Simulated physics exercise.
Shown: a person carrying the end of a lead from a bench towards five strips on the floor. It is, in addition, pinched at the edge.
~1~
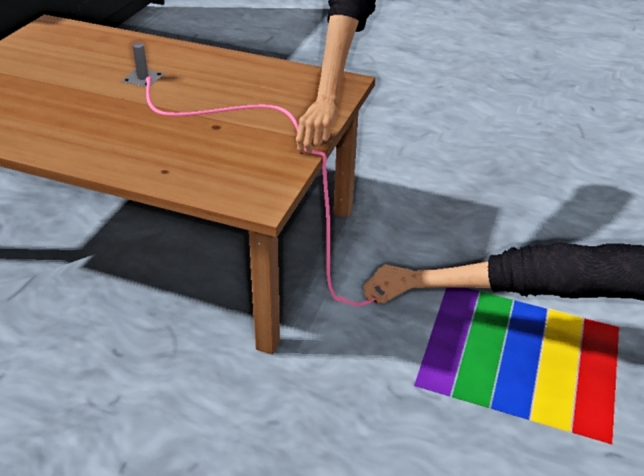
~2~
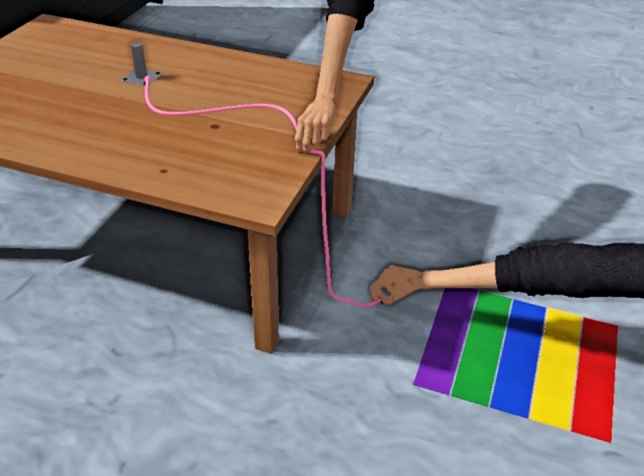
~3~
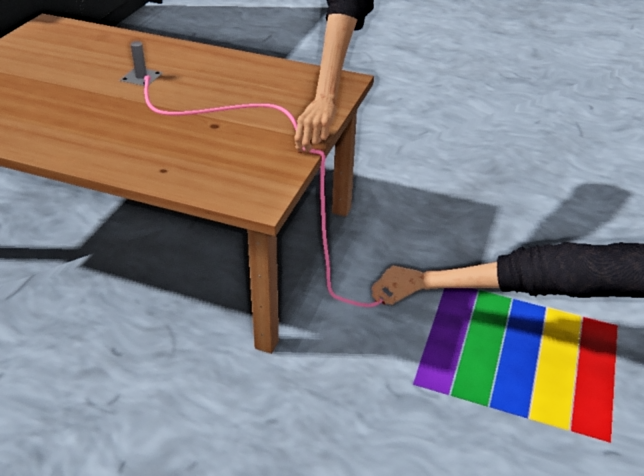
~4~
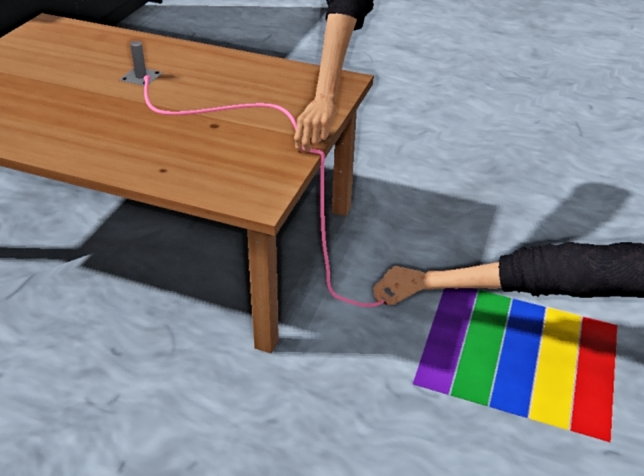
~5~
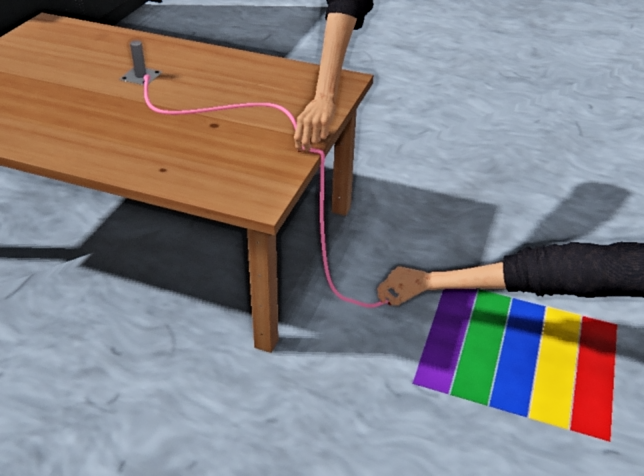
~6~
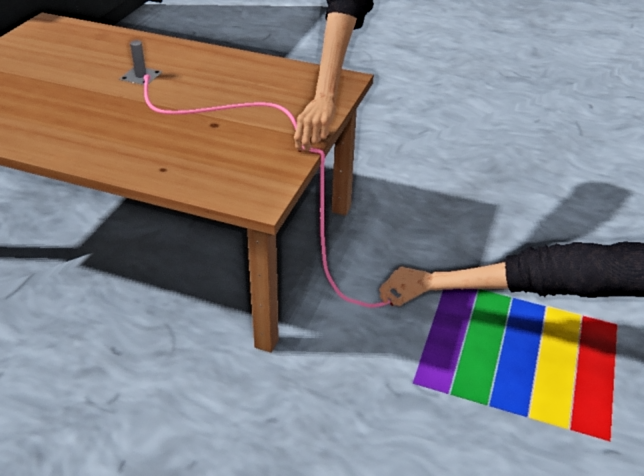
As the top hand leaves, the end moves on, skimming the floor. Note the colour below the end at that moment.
Colour below: Yellow.
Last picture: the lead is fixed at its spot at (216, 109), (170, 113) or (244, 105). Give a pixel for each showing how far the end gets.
Per try (px, approx.): (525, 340), (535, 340), (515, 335).
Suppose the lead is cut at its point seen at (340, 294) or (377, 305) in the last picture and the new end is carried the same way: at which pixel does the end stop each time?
The places are (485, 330) and (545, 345).
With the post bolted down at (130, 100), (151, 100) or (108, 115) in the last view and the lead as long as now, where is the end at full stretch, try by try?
First close to (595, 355), next close to (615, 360), last close to (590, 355).
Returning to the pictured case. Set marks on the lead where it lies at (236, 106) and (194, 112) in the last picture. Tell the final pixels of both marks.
The first settles around (266, 119), the second around (232, 107).
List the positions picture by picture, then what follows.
The first frame shows end (373, 299); purple (438, 370); green (475, 381); blue (514, 392); yellow (554, 403); red (594, 415).
The second frame shows end (380, 300); lead through (147, 97) (204, 112) (285, 111) (312, 151) (324, 220) (329, 280).
The third frame shows end (381, 300).
The fourth frame shows end (383, 301); lead through (147, 97) (204, 111) (284, 111) (311, 151) (323, 219) (328, 279).
The fifth frame shows end (387, 301).
The sixth frame shows end (389, 302); lead through (147, 96) (204, 111) (284, 110) (311, 150) (322, 218) (330, 279).
Soon after, end near (503, 332); over green.
After that, end near (543, 343); over yellow.
At the stop, end near (567, 349); over yellow. Over yellow.
